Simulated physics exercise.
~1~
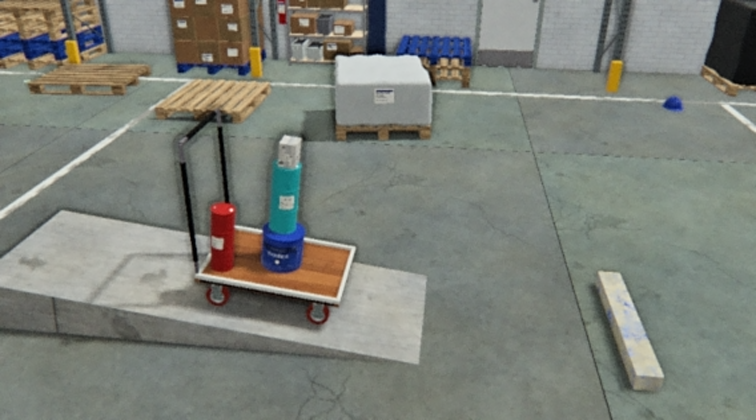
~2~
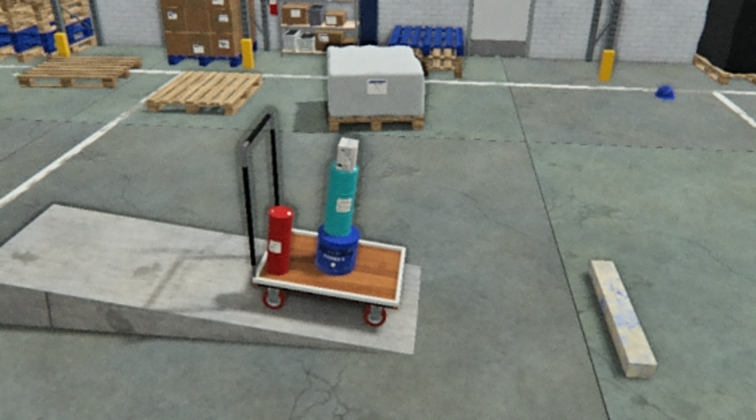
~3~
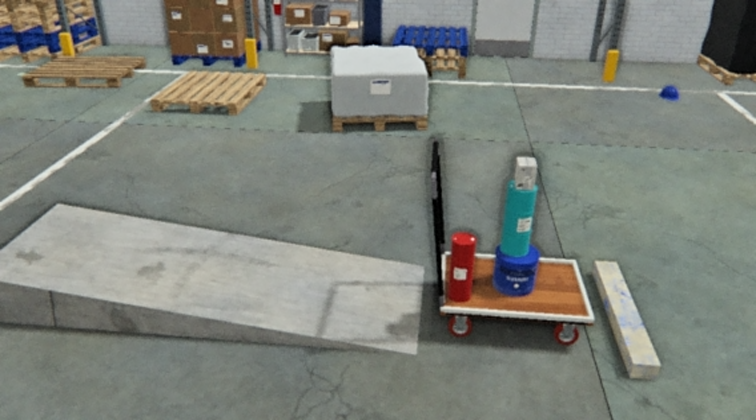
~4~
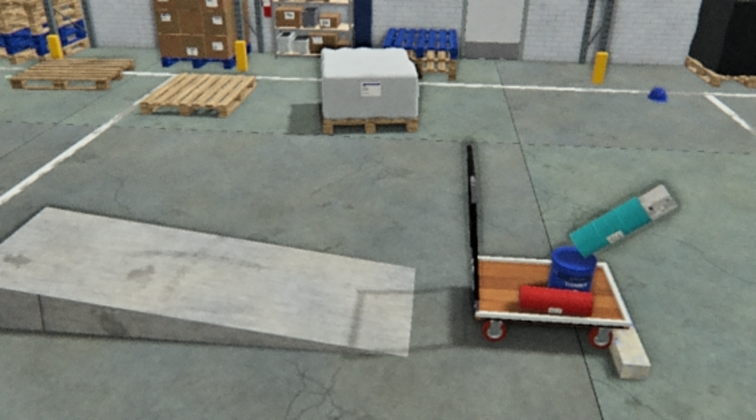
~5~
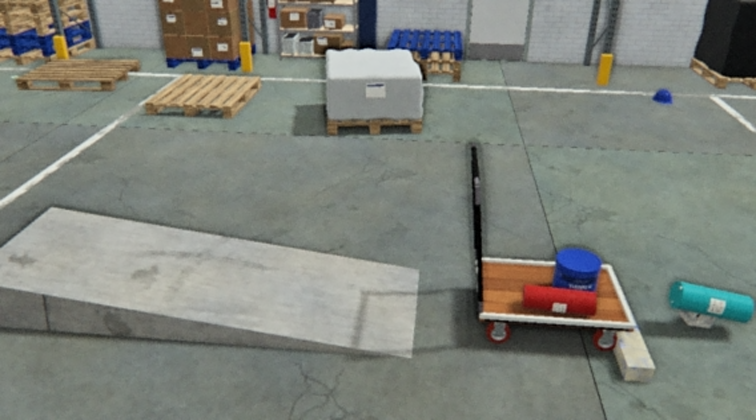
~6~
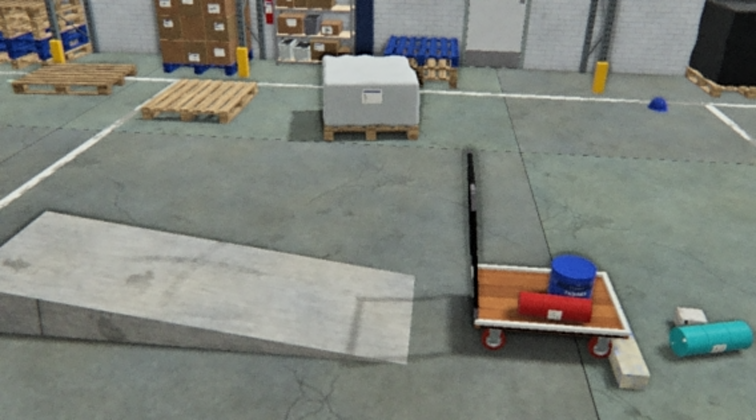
A loaded trolley rolled down a ramp and stopped against a low kerb, where the red canister toppled onto the deck beside the blue pail, while the turquoise canister and the white parcel on top pitched off onto the floor to the right.
